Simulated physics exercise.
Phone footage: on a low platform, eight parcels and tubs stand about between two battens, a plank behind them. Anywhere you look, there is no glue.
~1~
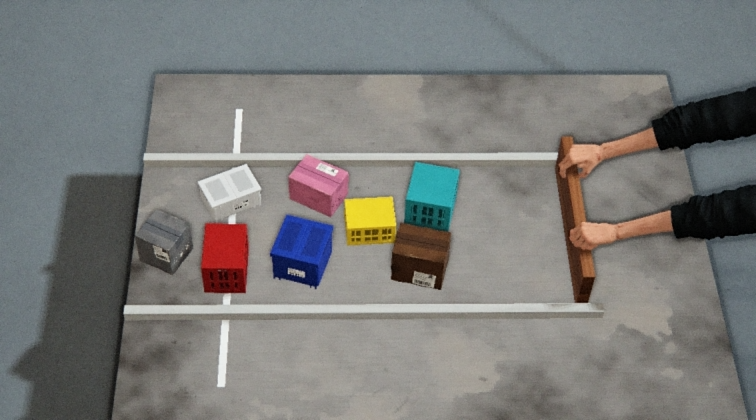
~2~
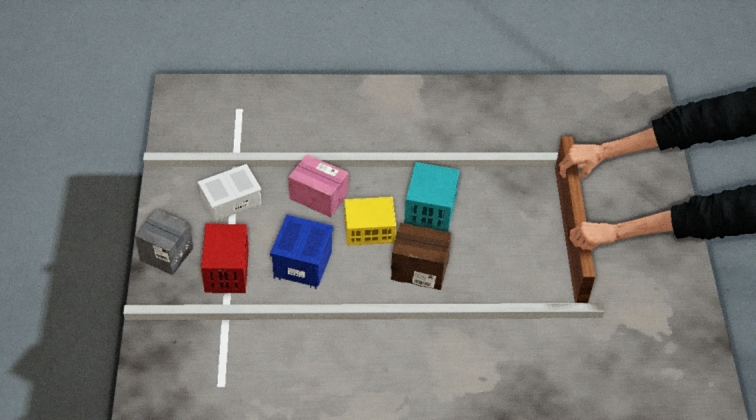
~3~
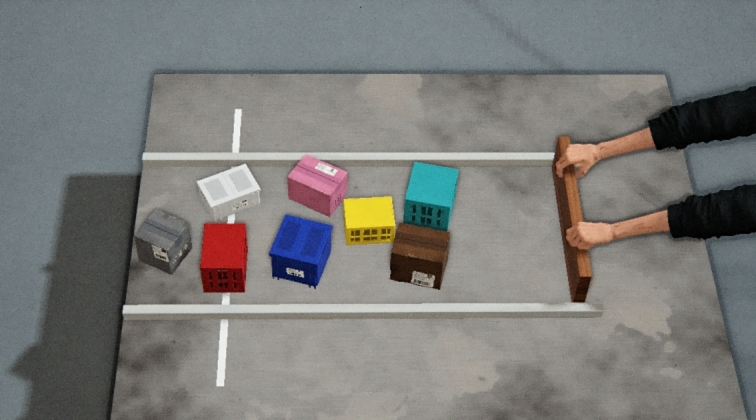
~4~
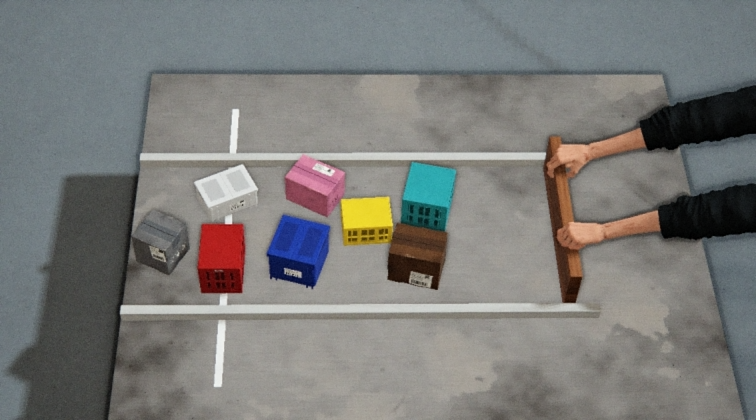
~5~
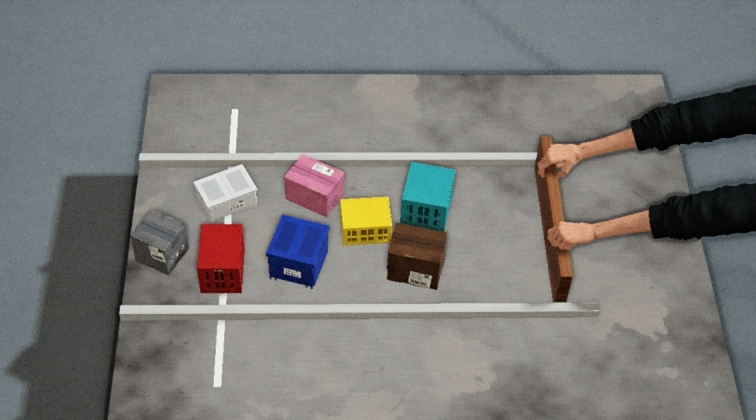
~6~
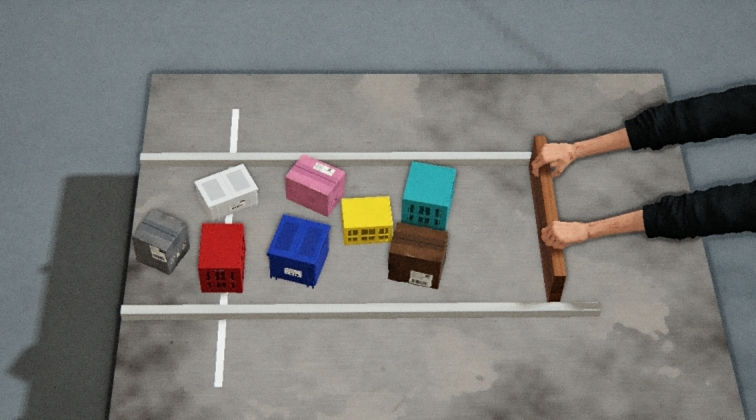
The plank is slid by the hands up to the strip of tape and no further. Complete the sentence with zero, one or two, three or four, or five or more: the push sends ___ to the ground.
The push sends three or four to the ground.
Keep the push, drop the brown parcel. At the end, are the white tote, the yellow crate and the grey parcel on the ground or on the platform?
Result - white tote: Drops; yellow crate: Remains in place; grey parcel: Drops.
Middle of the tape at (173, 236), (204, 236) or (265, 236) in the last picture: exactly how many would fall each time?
6, 4, 1.
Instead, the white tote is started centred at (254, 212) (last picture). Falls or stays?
It goes off the edge.
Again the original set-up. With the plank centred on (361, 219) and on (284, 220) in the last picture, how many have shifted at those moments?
At first I count 5, and then 8.
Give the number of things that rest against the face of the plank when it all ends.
That makes 2.
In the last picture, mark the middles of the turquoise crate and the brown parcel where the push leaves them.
Near (206, 200) and (198, 261).
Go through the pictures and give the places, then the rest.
The first picture shows grey parcel (165, 242); white tote (230, 193); red crate (226, 258); plank (574, 219); tape (231, 236).
The second picture shows white tote (230, 194); blue tote (302, 252).
The third picture shows red crate (225, 258); turquoise crate (431, 197).
The fourth picture shows grey parcel (161, 243); yellow crate (366, 221).
The fifth picture shows white tote (226, 194); brown parcel (417, 256).
The sixth picture shows grey parcel (161, 242); white tote (227, 193); red crate (222, 258); plank (547, 218); tape (228, 236).
Early on, none off yet; grey parcel at rest near (161, 242); white tote at rest near (227, 193); red crate at rest near (222, 258).
A while later, none off yet; grey parcel at rest near (161, 242); white tote moving near (222, 193); red crate travelled a little near (212, 259).
Finally, the number that fall off is three or four; lost, red crate, white tote and grey parcel.
